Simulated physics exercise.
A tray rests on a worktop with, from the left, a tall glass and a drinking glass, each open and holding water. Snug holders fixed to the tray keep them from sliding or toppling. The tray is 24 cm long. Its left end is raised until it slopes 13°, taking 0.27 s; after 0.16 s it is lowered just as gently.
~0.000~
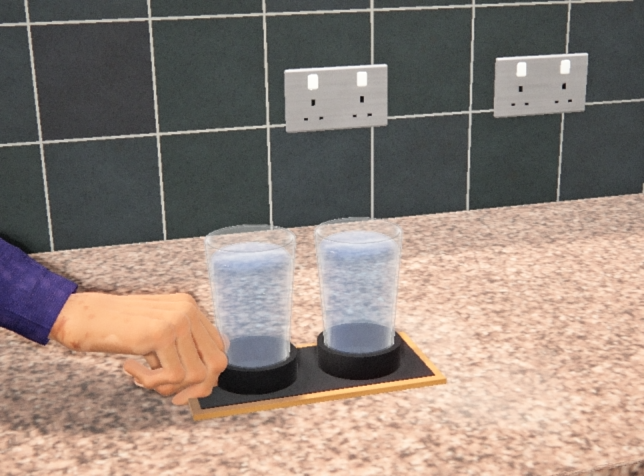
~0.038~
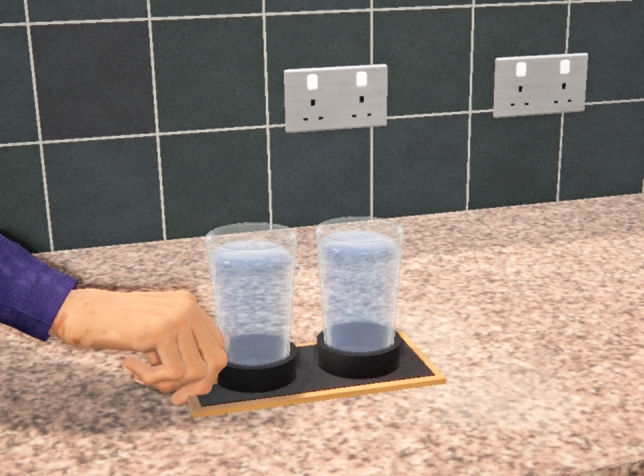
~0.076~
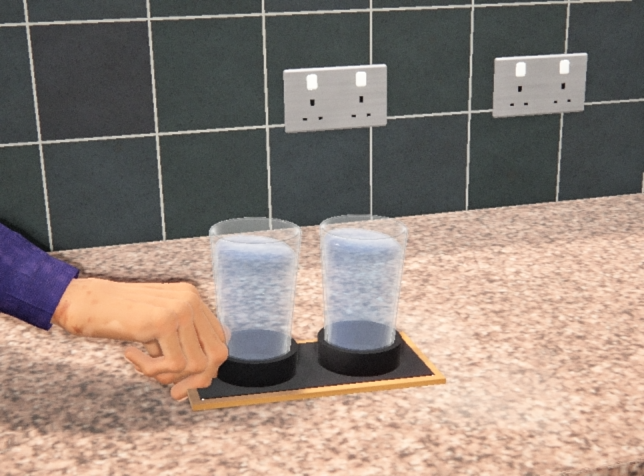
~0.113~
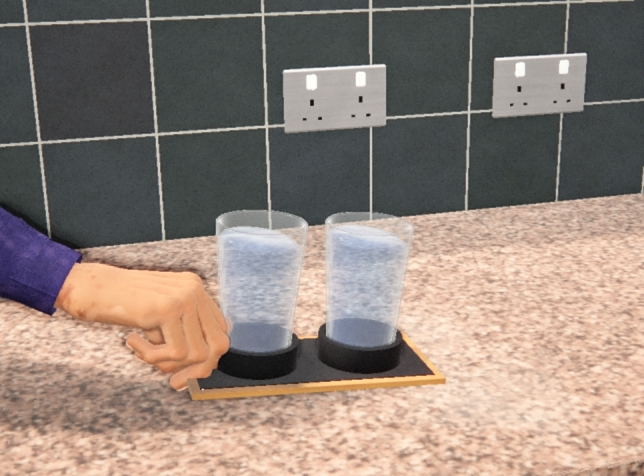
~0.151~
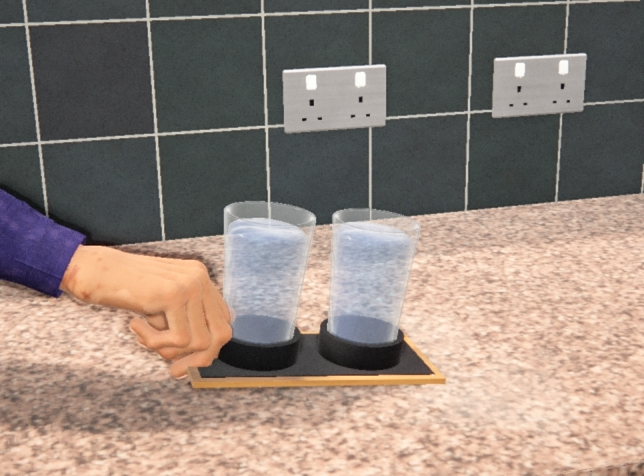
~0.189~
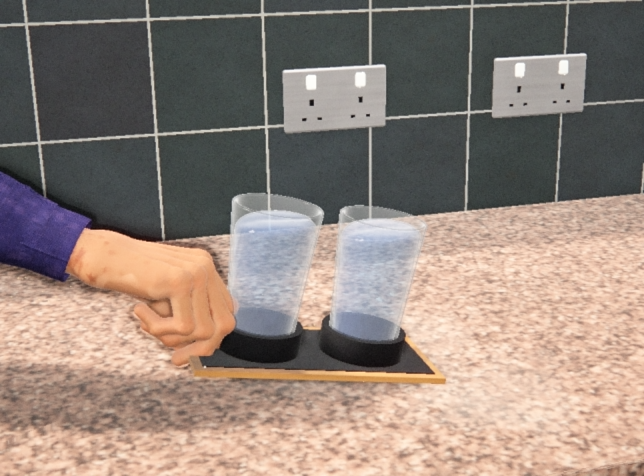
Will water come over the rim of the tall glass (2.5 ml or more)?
The tall glass loses some.
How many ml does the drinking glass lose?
Some 8 ml.
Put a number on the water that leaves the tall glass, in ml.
Close to 6 ml.
Then, 0.38 s in, the slope is 13°; losses from the left are 4, 6 ml.
Then, 0.57 s in, the slope is 6°; losses from the left are 4, 8 ml.
Then, 0.76 s in, the slope is 0°; losses from the left are 5, 8 ml.
Then, 0.95 s in, the slope is 0°; losses from the left are 6, 8 ml.
Finally, losses from the left are 6, 8 ml.
